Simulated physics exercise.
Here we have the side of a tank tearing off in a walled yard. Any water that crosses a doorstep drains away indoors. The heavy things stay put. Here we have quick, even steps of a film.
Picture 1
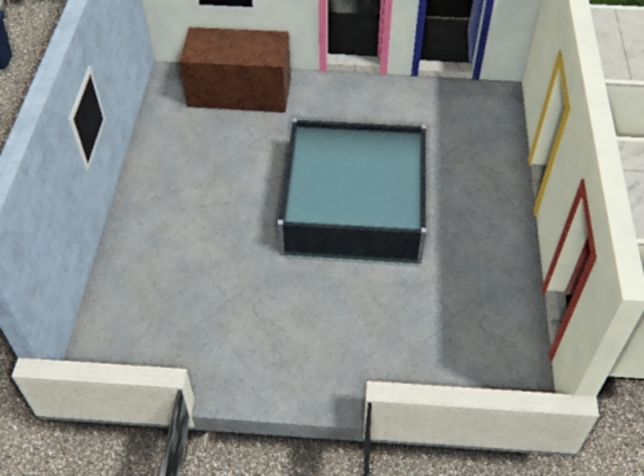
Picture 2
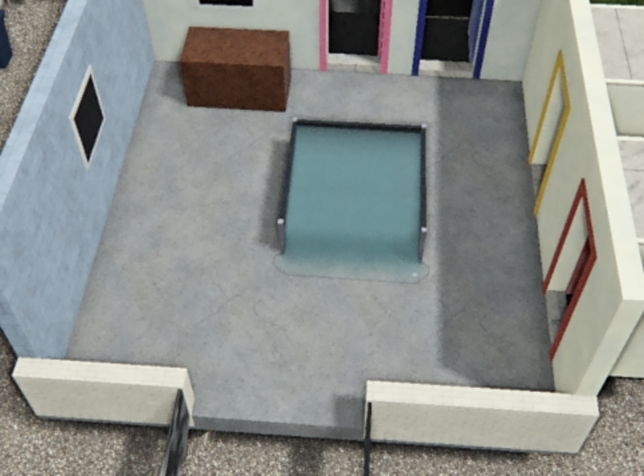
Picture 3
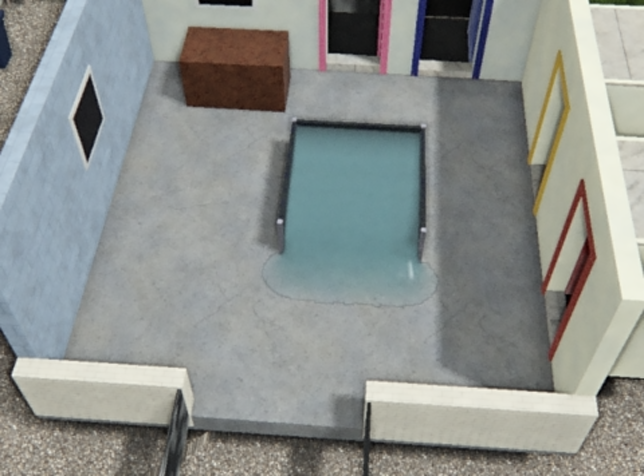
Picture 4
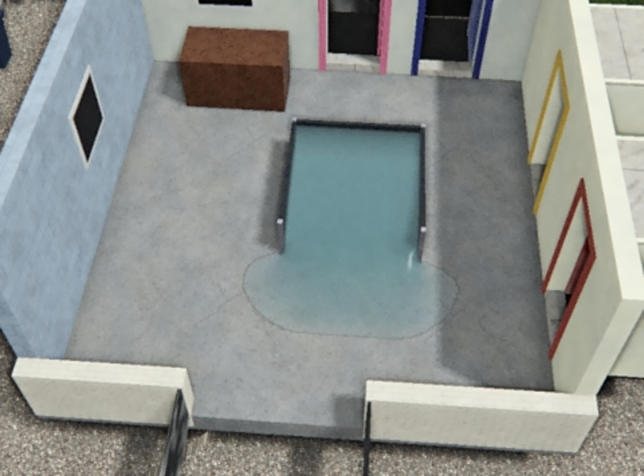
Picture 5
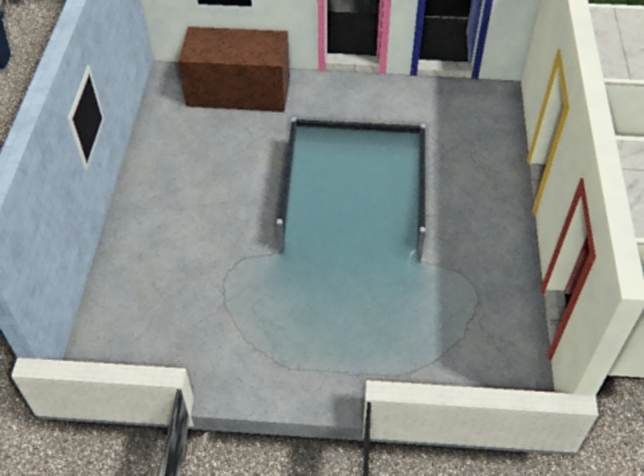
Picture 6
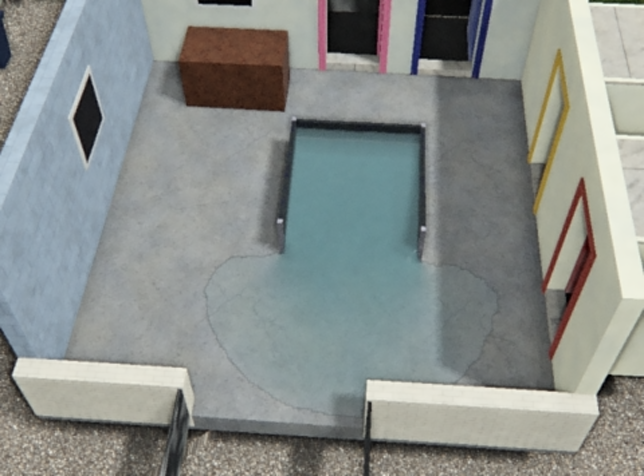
At the start, a dark-sided tank of still, blue-green water sits in a walled yard near a brown block. Its near side gives way and water pours onto the grey floor, then spreads forward and outward in a widening rounded sheet, reaching close to the gap in the low front wall.
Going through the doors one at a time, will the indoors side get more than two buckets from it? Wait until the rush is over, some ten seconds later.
At the end, blue door: Two buckets at most. Yellow door: Two buckets at most. Pink door: Two buckets at most. Red door: Two buckets at most.
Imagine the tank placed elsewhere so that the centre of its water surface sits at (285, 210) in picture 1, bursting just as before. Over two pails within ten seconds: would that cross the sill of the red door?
Red door: Undershoots.
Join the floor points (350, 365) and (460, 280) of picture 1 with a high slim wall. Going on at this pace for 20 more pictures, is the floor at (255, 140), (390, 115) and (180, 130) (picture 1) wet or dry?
One after the other: Free of water, not flooded, clear.
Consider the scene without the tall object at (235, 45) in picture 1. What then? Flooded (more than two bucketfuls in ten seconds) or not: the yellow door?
Yellow: Below the threshold.
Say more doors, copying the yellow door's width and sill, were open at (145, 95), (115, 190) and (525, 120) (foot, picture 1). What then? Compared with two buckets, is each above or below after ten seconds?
Result, in listed order - misses the mark, misses the mark, beats the mark.
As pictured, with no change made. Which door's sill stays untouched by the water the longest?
It's the one in pink.
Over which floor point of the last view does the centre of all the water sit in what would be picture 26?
It is around (383, 303).
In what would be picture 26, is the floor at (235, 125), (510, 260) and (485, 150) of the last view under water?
Result, in the order given: Not wetted / wetted / not wetted.
A moment on, water covers 30 % of the floor; the blue door not reached, the yellow door not reached, the pink door not reached, the red door not reached.
Next, water covers 30 % of the floor; the blue door not reached, the yellow door not reached, the pink door not reached, the red door wet at the sill, nothing in.
Then, water covers 45 % of the floor; the blue door not reached, the yellow door wet at the sill, nothing in, the pink door not reached, the red door wet at the sill, nothing in.
Later, water covers 65 % of the floor; the blue door wet at the sill, nothing in, the yellow door wet at the sill, nothing in, the pink door wet at the sill, nothing in, the red door under two buckets in.
In the end, water covers 70 % of the floor; the blue door wet at the sill, nothing in, the yellow door under two buckets in, the pink door wet at the sill, nothing in, the red door under two buckets in.
